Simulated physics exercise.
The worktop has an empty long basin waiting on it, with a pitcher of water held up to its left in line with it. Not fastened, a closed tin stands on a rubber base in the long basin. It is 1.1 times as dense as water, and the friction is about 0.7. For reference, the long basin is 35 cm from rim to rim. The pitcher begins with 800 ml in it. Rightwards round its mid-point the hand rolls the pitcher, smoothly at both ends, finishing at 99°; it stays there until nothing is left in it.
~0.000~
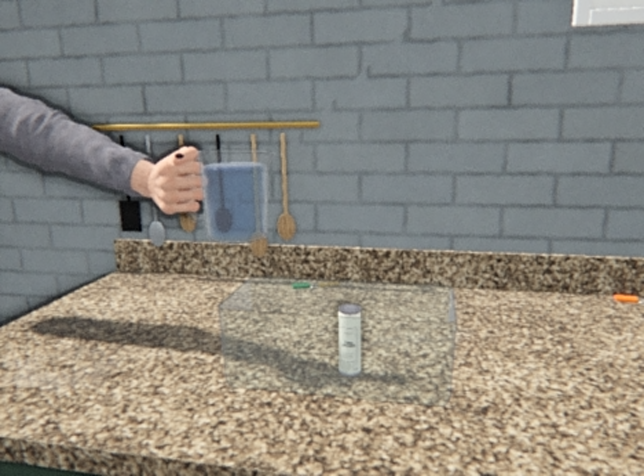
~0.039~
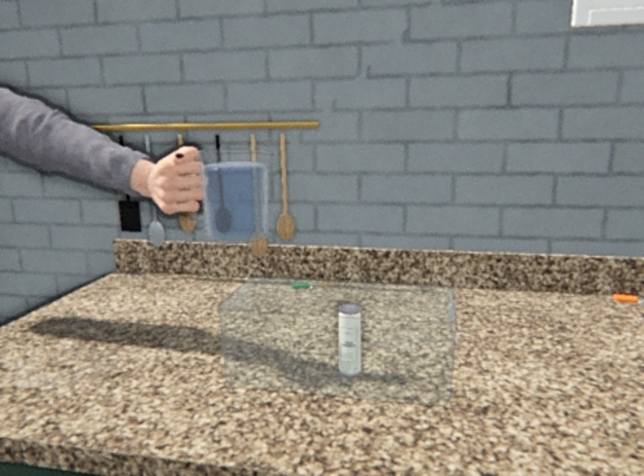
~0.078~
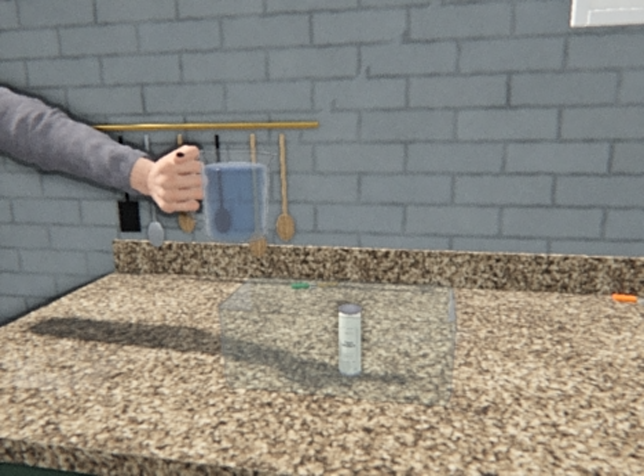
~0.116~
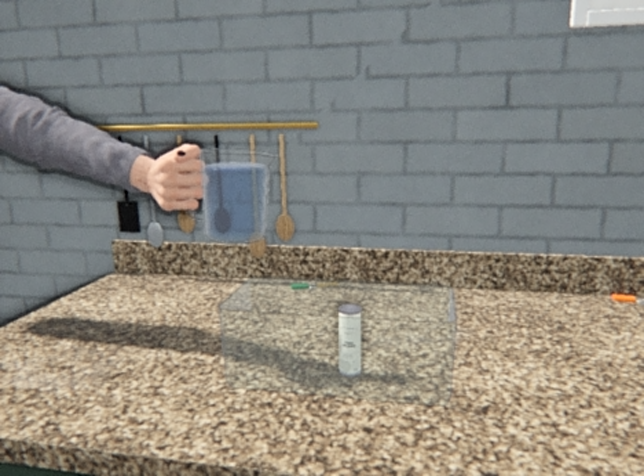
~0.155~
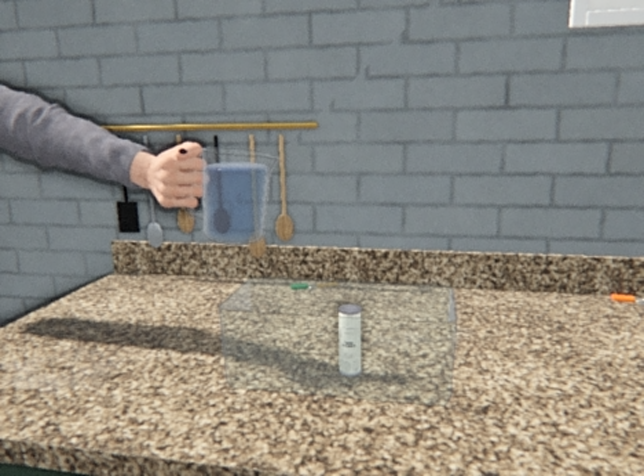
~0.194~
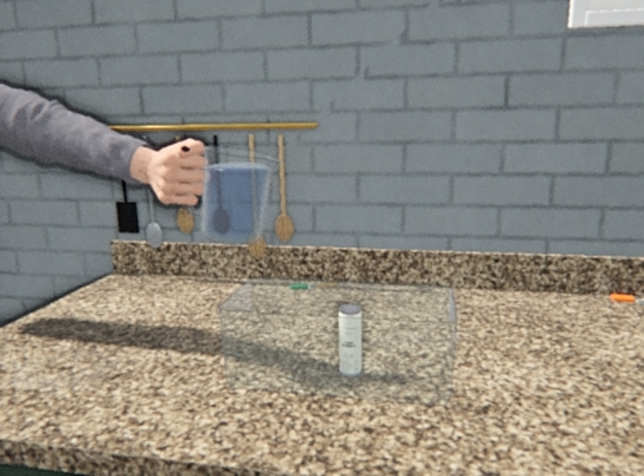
A speckled brown stone worktop runs along a grey brick wall, seen from the front and slightly above. A clear, empty long basin holds a small pale tin, with utensils hanging from a yellow rail behind and small green and orange objects farther back. At left, a grey-sleeved hand grips a clear pitcher of blue water and tilts it slightly rightwards, while everything else stays still.
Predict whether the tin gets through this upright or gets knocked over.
Knocked over.
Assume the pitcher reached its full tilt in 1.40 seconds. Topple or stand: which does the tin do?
Outcome - the tin comes down.
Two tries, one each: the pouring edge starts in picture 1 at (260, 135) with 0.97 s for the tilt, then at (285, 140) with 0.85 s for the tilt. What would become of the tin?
Run one: It tumbles. Run two: It does not tip.
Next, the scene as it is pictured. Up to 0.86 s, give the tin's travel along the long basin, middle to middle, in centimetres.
Around 0 cm.
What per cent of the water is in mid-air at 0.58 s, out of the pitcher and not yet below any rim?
Some 12 per cent, I reckon.
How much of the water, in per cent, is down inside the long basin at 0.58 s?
About 1 per cent.
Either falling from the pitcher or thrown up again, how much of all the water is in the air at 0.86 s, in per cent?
Something like 24 per cent of the total.
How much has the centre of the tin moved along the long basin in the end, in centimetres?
Shift of tin centre: Approx. 10.0 cm.
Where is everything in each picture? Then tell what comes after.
In the first frame, it leans 0°; its right rim is at (275, 152); the water meets the walls at (206, 166) and (266, 166); the long basin's rim runs from (235, 292) to (454, 304); the tin's top is at (350, 311).
In the second frame, it leans 0°; its right rim is at (275, 153); the water meets the walls at (206, 166) and (267, 166).
In the third frame, it leans 2°; its right rim is at (276, 154); the water meets the walls at (207, 165) and (267, 167).
In the fourth frame, it leans 3°; its right rim is at (277, 155); the water meets the walls at (208, 166) and (268, 167).
In the fifth frame, it leans 6°; its right rim is at (279, 158); the water meets the walls at (209, 166) and (269, 168).
In the sixth frame, it leans 9°; its right rim is at (281, 160); the water meets the walls at (210, 166) and (271, 168).
Then, 0.58 s in, the tilt is 64° and 87 per cent is still to pour; the tin stands where it began.
Then, 0.86 s in, the tilt is 96° and 42 per cent is still to pour; the tin stands where it began.
Then, 1.16 s in, the tilt is 99° and 8 per cent is still to pour; the tin leans 35°.
Then, 1.48 s in, the tilt is 99° and 1 per cent is still to pour; the tin lies on its side.
Finally, the tin lies on its side.
